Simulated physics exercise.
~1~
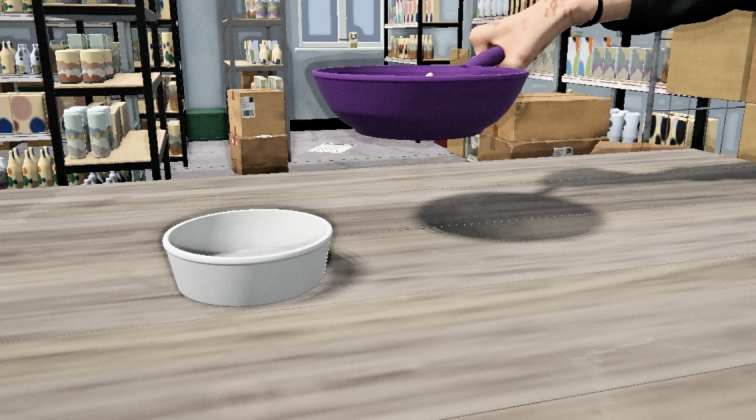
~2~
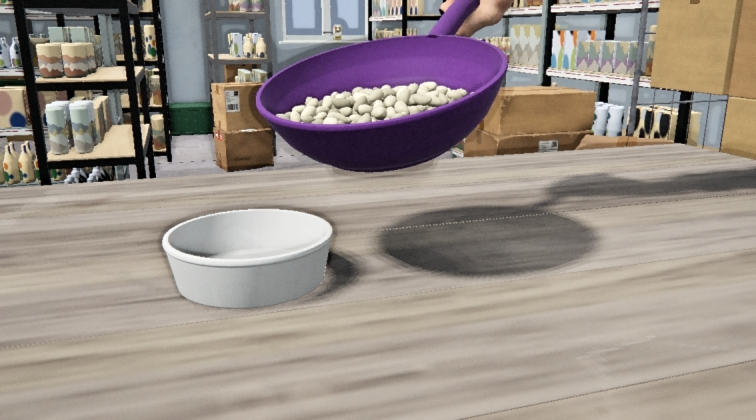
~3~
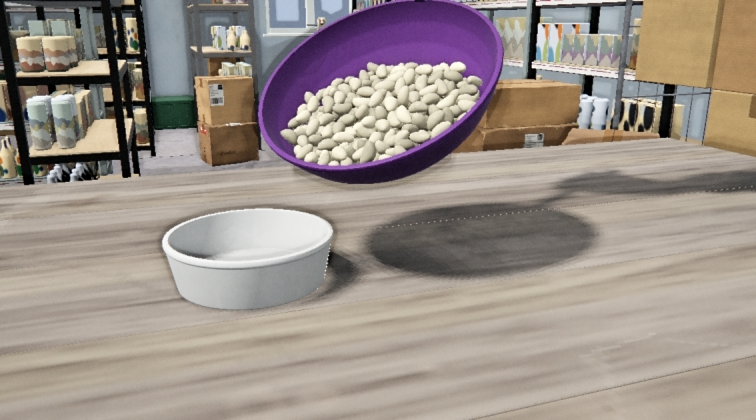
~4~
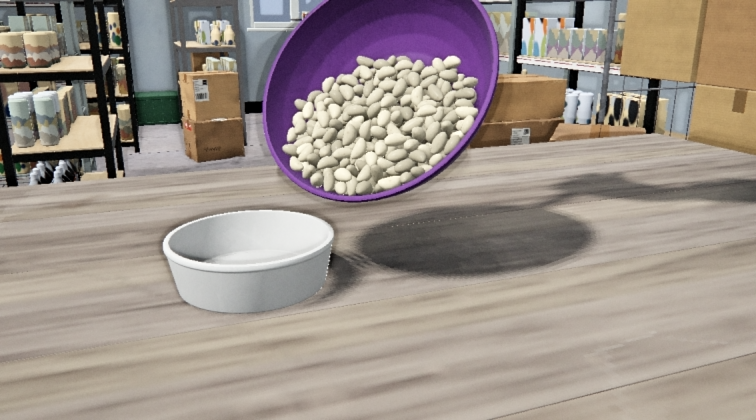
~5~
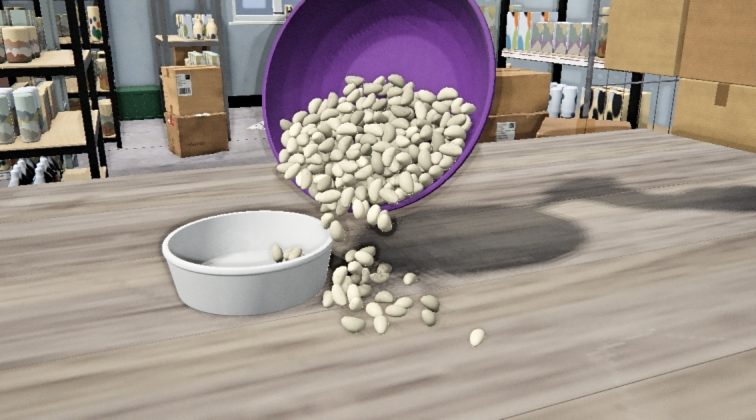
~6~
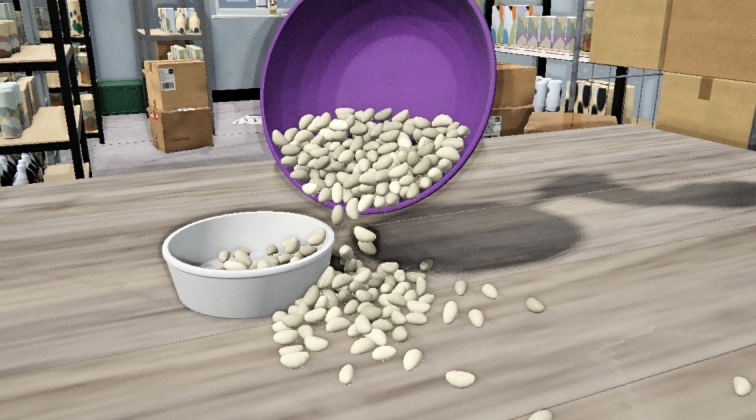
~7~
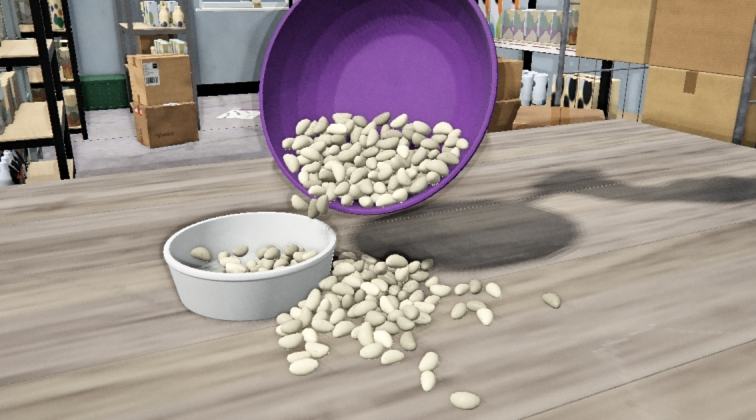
At first, a hand holds a purple bowl by its handle above a wooden table, to the right of a small white dish, with stocked shelves and cardboard boxes behind. The bowl moves left and tips toward the dish, revealing a heap of white beans inside. It tilts further until beans spill over its lower rim. Some drop into the dish, but more land on the table beside it and scatter. The pouring dwindles, and finally the bowl stays tipped with many beans still inside, while others lie in the dish and across the tabletop.
